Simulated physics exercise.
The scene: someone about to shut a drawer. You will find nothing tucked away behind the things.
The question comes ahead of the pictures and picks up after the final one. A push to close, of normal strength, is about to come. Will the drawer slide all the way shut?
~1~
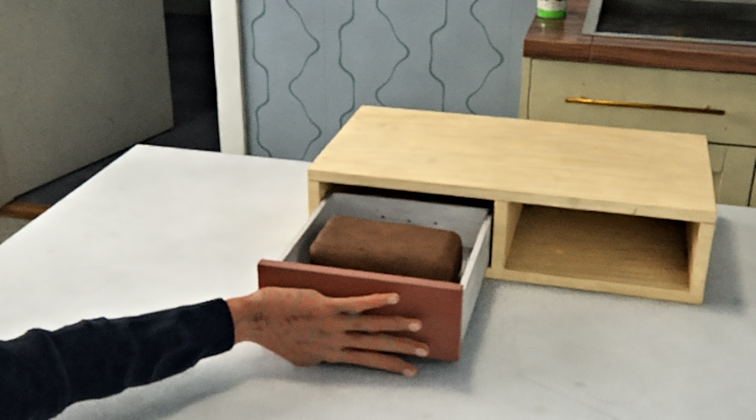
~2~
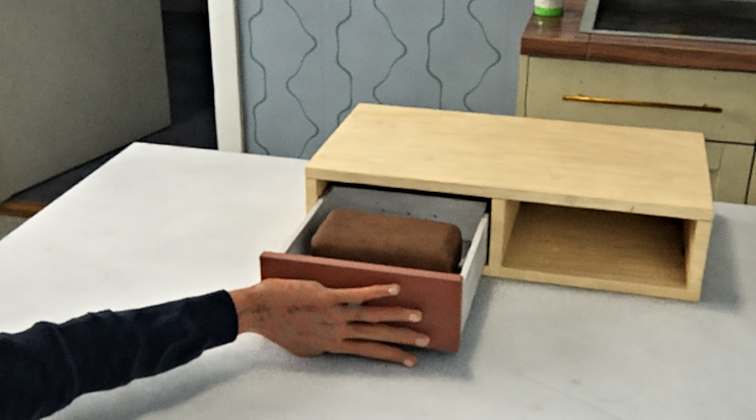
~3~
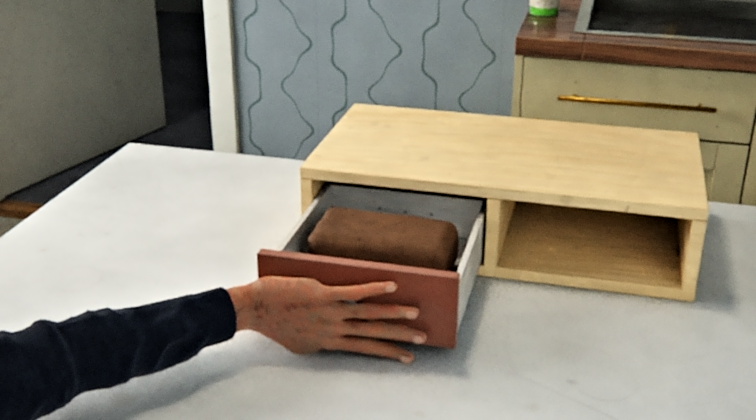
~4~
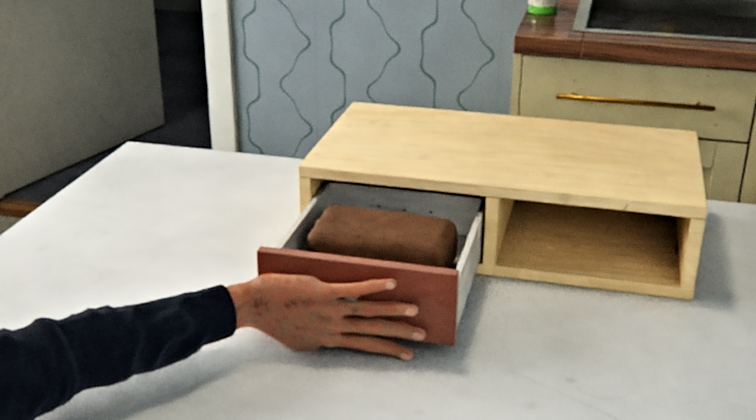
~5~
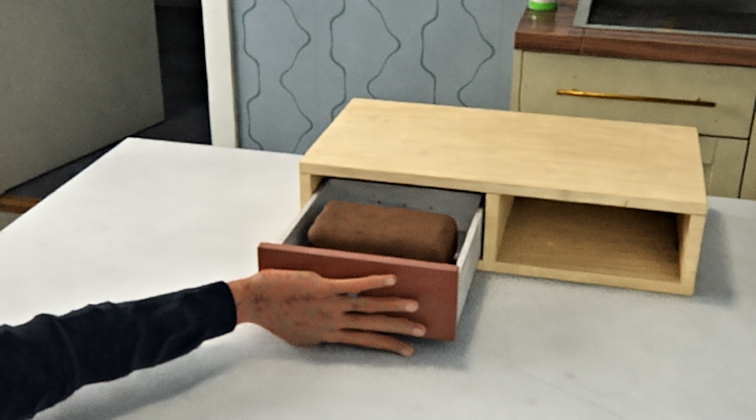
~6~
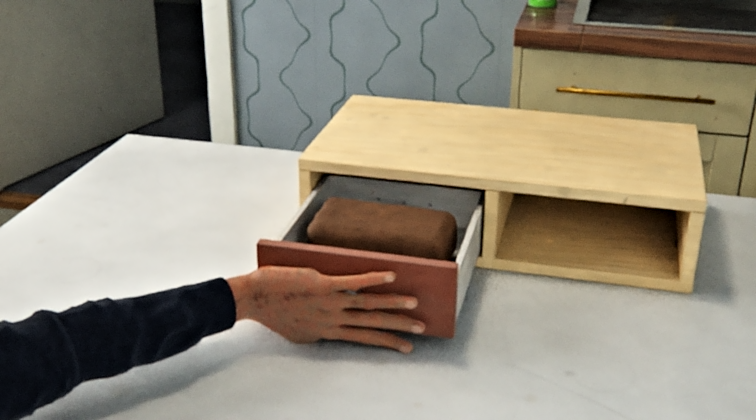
Fully closed.
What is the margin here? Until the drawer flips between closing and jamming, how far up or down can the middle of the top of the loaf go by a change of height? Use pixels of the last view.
Up, by 16 pixels.
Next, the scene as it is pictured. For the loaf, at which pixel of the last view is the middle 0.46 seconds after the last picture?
Close to (396, 215).
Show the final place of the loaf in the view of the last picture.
Near (419, 172).
Then, 0.46 s later than the last frame, drawer about half in.
Then, 0.78 s later than the last frame, drawer nearly in.
When it is over, the drawer shuts flush.
